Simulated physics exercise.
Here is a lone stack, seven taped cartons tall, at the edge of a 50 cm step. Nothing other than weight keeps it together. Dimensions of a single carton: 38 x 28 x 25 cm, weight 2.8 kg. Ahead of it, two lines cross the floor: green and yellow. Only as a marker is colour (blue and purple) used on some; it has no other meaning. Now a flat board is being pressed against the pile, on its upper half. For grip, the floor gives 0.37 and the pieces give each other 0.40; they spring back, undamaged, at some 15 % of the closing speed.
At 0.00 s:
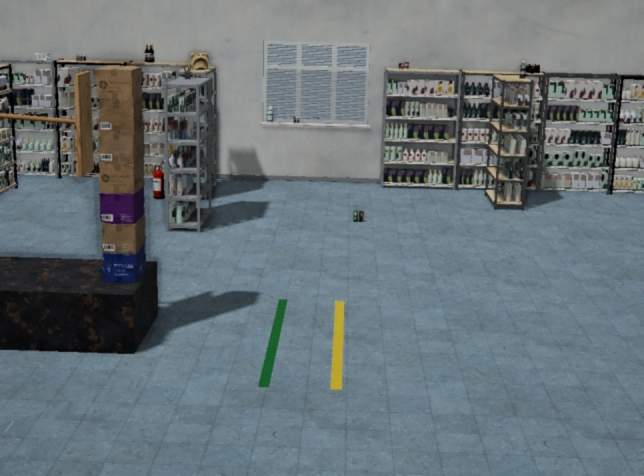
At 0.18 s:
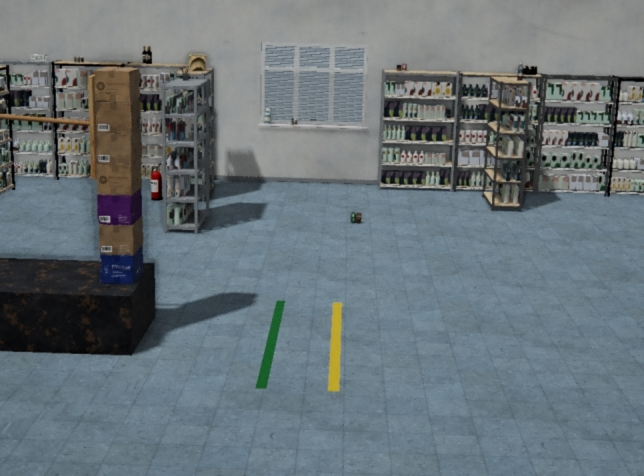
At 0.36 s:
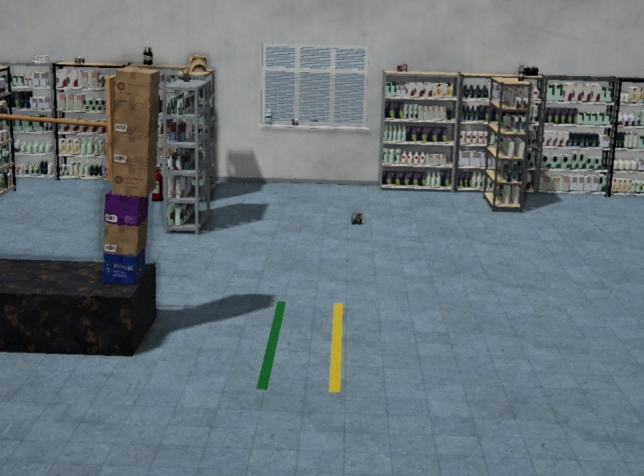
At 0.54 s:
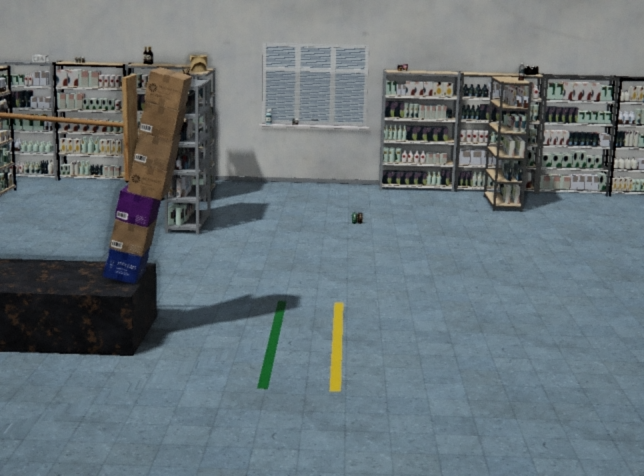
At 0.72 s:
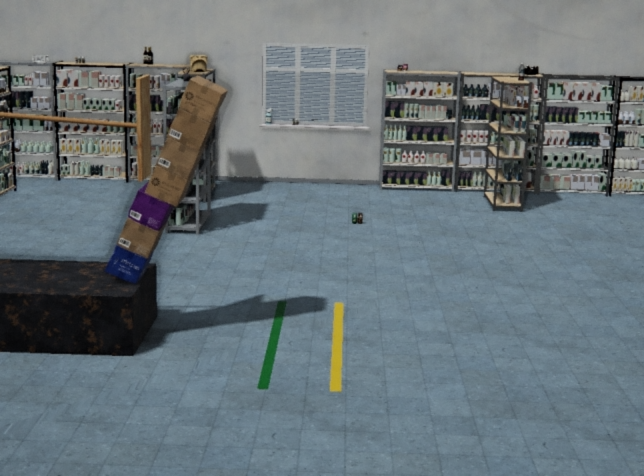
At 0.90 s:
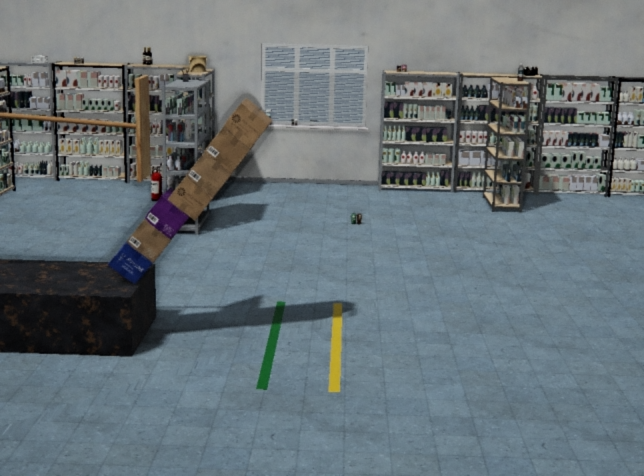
A tall stack of taped cartons leans steadily rightward as a flat board pushes its upper half.
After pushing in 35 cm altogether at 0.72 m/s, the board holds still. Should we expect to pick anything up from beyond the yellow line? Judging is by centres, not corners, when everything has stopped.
Here yes, the spill crosses the yellow line.
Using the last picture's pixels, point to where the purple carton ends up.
Its centre ends up near pixel (229, 323) in the last picture.
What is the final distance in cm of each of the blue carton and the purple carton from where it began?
The blue one ends around 60 cm from its start and the purple one around 130 cm.
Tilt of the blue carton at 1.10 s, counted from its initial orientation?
My estimate is close to 60°.
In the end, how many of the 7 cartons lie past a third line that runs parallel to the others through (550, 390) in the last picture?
The number is 0.
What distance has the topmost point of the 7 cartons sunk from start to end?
About 195 cm lower.
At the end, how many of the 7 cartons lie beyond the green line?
Counting them up, I get 3.
Around 0.96 s, none of the 7 cartons past the yellow line, 7 disturbed; purple carton tipped 44°, 8 cm lower; blue carton tipped 44°.
Around 1.10 s, none of the 7 cartons past the yellow line, 7 disturbed; purple carton tipped 63°, 24 cm lower; blue carton tipped 63°.
Around 1.24 s, 1 of the 7 cartons past the yellow line; blue carton on its side; purple carton on its side.
Around 1.42 s, 2 of the 7 cartons past the yellow line; blue carton upside down; purple carton on its side.
Finally (2.1 s), 2 of the 7 cartons past the yellow line; purple carton on its side; blue carton on its side. The farthest middle lies 39 cm beyond that line. Seen by the last camera, middles, purple carton near (229, 323), blue carton near (162, 321).
